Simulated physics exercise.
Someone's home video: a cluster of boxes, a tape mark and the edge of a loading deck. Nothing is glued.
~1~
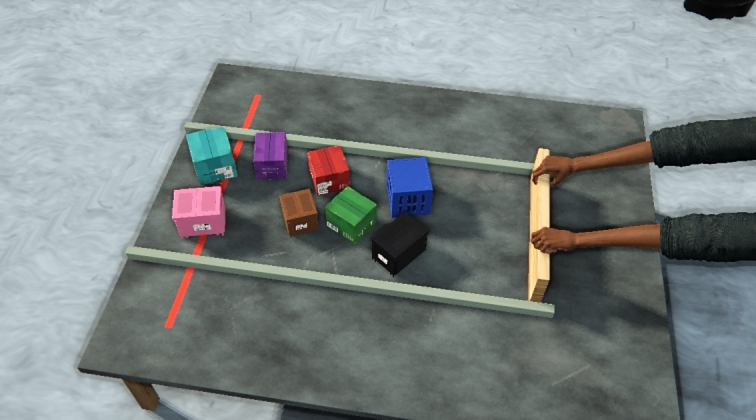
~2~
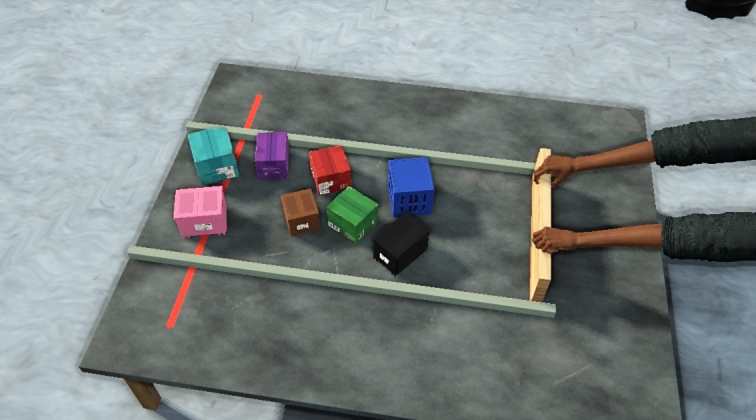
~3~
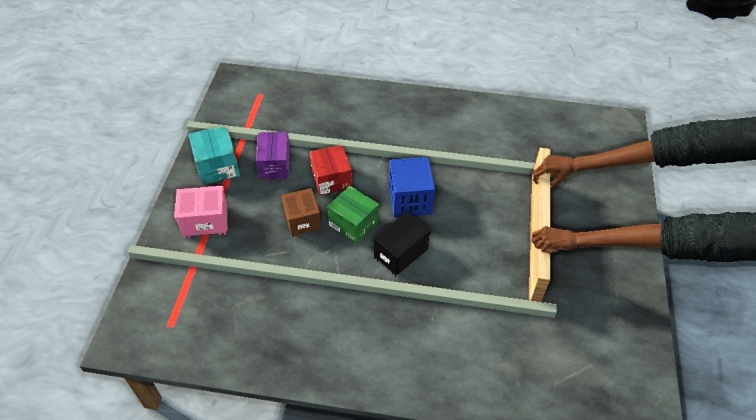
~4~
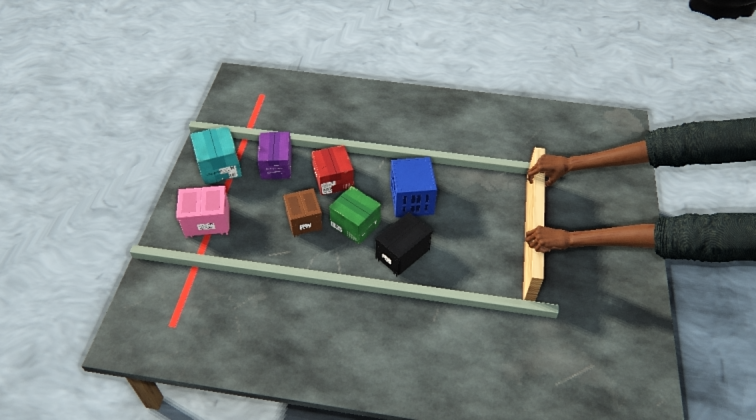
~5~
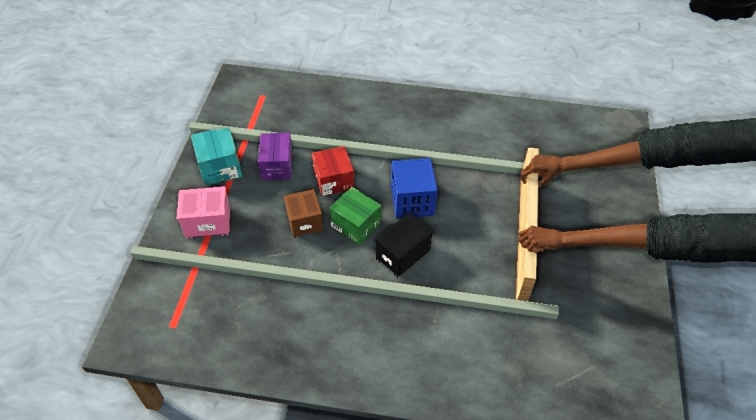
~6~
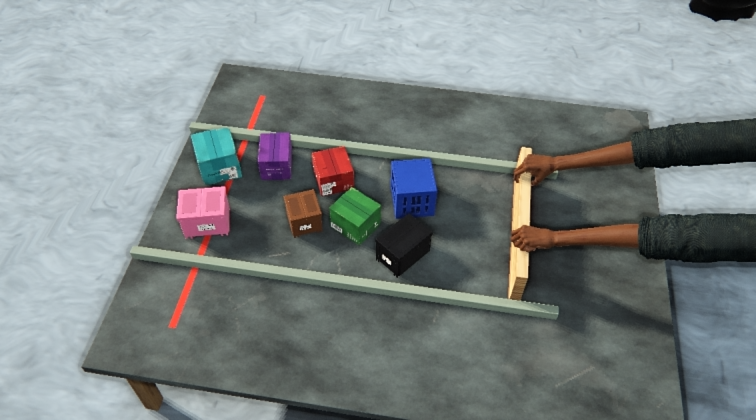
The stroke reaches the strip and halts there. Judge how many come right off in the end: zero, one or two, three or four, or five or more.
Just three or four fall.
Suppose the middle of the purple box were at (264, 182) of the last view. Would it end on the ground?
Started there, the object drops over the edge.
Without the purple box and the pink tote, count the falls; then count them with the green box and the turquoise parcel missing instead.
Going first to second: 1 and 1.
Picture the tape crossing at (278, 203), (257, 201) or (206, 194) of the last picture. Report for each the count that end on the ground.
1, 1, 5.
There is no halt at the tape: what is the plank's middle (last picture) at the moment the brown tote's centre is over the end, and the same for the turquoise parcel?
(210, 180) and (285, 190), more or less.
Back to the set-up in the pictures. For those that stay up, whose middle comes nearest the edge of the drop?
The red parcel is the one.
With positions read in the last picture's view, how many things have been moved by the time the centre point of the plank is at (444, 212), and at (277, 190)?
Counting first: 0, next 8.
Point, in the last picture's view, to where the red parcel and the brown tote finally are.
They finish at roughly (184, 147) and (158, 223) respectively.
Early on, none off yet; turquoise parcel at rest near (217, 156); pink tote at rest near (205, 213); purple box at rest near (276, 156).
A while later, none off yet; turquoise parcel at rest near (217, 156); pink tote at rest near (205, 213); purple box moving near (272, 155).
Further along, none off yet; turquoise parcel travelled about its own width near (168, 150); pink tote travelled a little near (179, 215); purple box travelled well along near (207, 146).
Finally, the number that fall off is three or four; lost, purple box, pink tote and turquoise parcel.
